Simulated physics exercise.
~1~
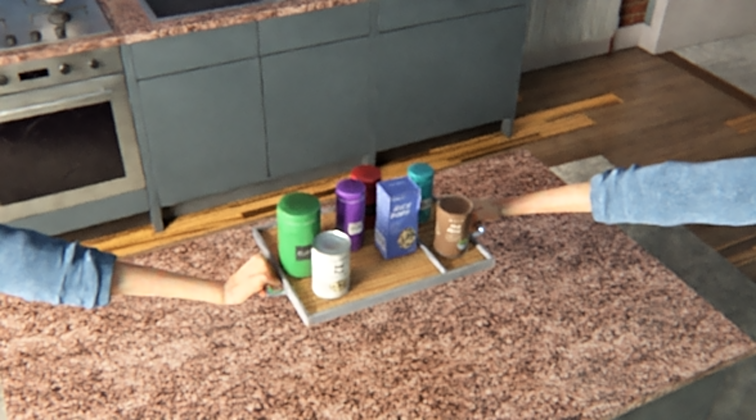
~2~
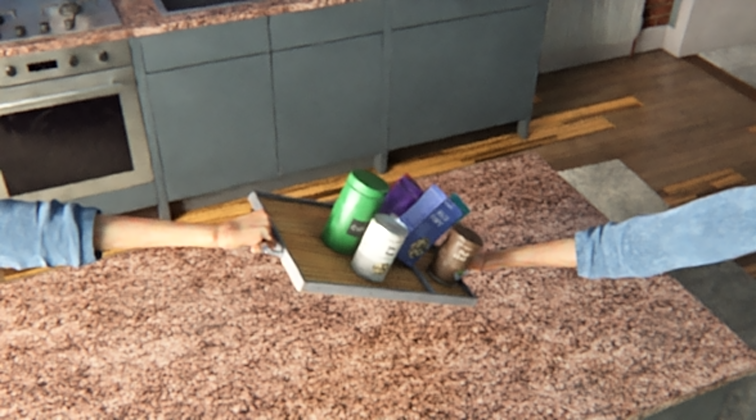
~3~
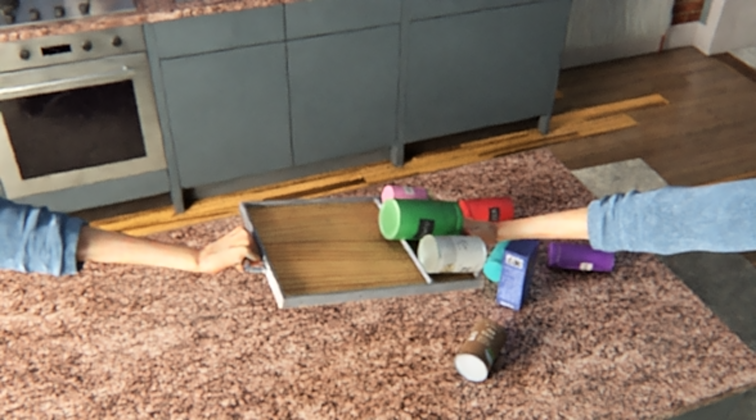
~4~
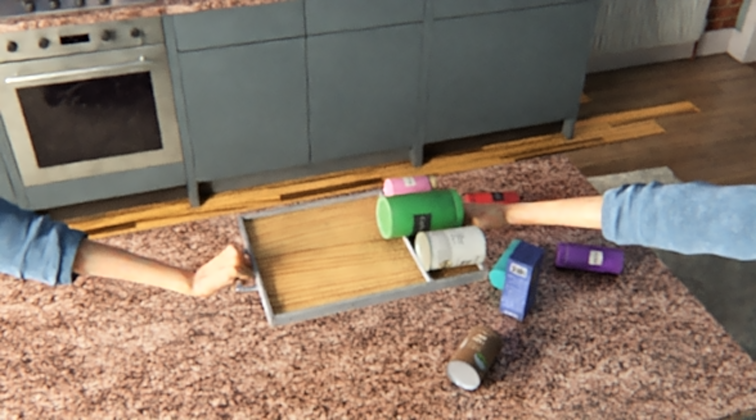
In a kitchen, two hands tilt a wooden tray of upright containers down to the right over a speckled counter, and the load leans, slides and topples; the tray ends level, with the green jar, white tin and pink shaker lying on it and the others off it.
